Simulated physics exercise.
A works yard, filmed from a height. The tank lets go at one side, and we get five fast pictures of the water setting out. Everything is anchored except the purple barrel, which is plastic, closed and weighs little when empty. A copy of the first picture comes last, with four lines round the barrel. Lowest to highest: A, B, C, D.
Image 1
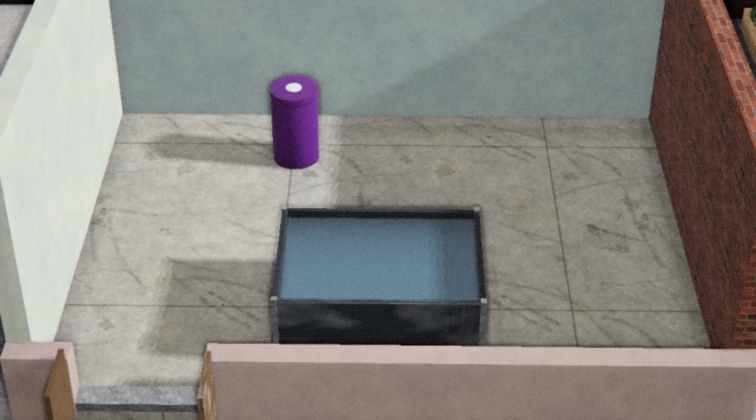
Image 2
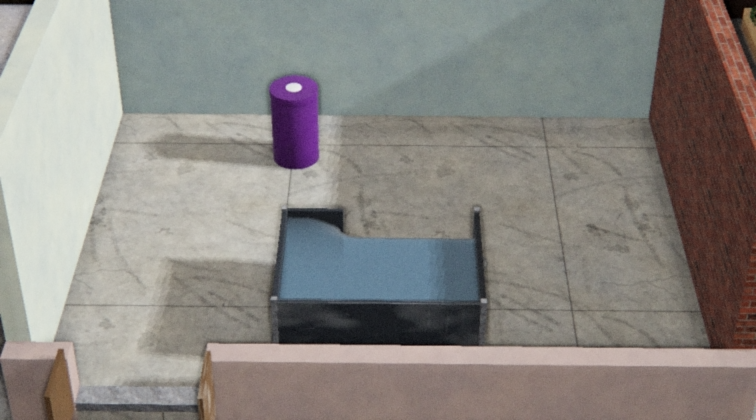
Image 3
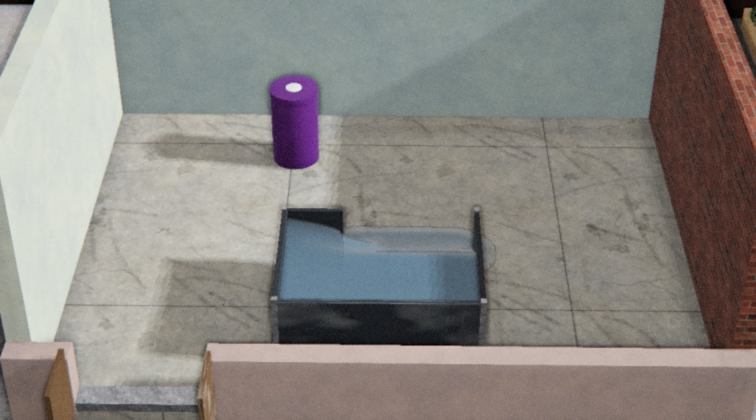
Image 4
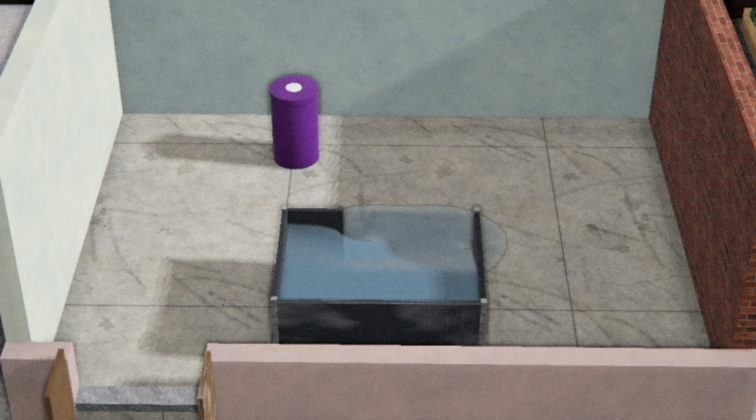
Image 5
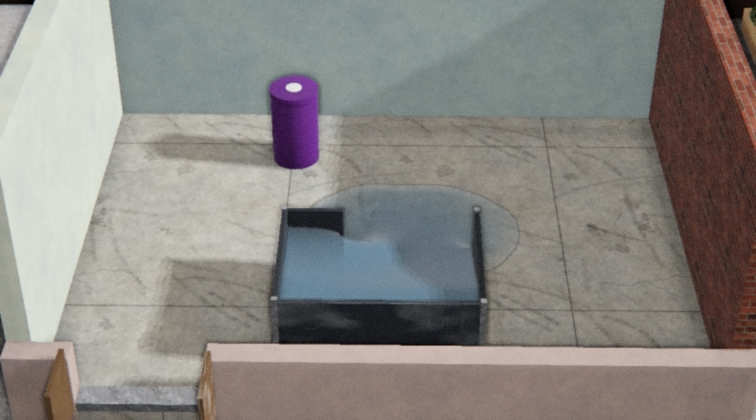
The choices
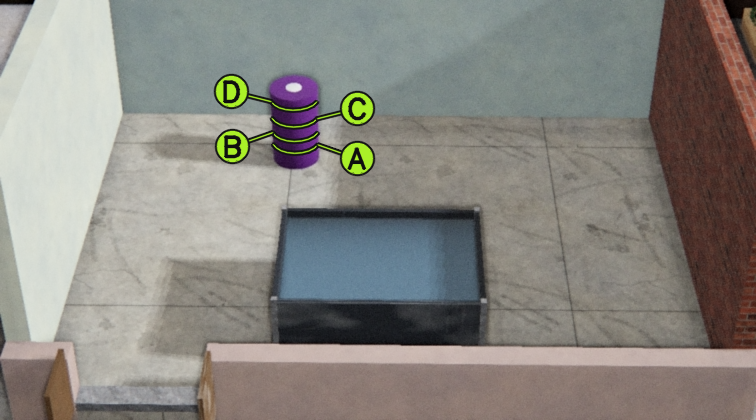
Water poured out through a gap that opened in the back wall of a dark tank and spread in a shallow pool across the yard floor behind it, while the purple barrel stood still.
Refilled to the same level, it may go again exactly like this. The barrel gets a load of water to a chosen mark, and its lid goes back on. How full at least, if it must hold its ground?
The limit is A.
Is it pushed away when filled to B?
No, not at all.
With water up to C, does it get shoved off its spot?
No, that is safe.
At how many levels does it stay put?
All of them.
On the marked copy, A at (294, 153); B at (294, 141); C at (293, 127); D at (293, 110); from the bottom up A, B, C, D.
With A, it does not move.
With B, it does not move.
With C, it does not move.
With D, it does not move.
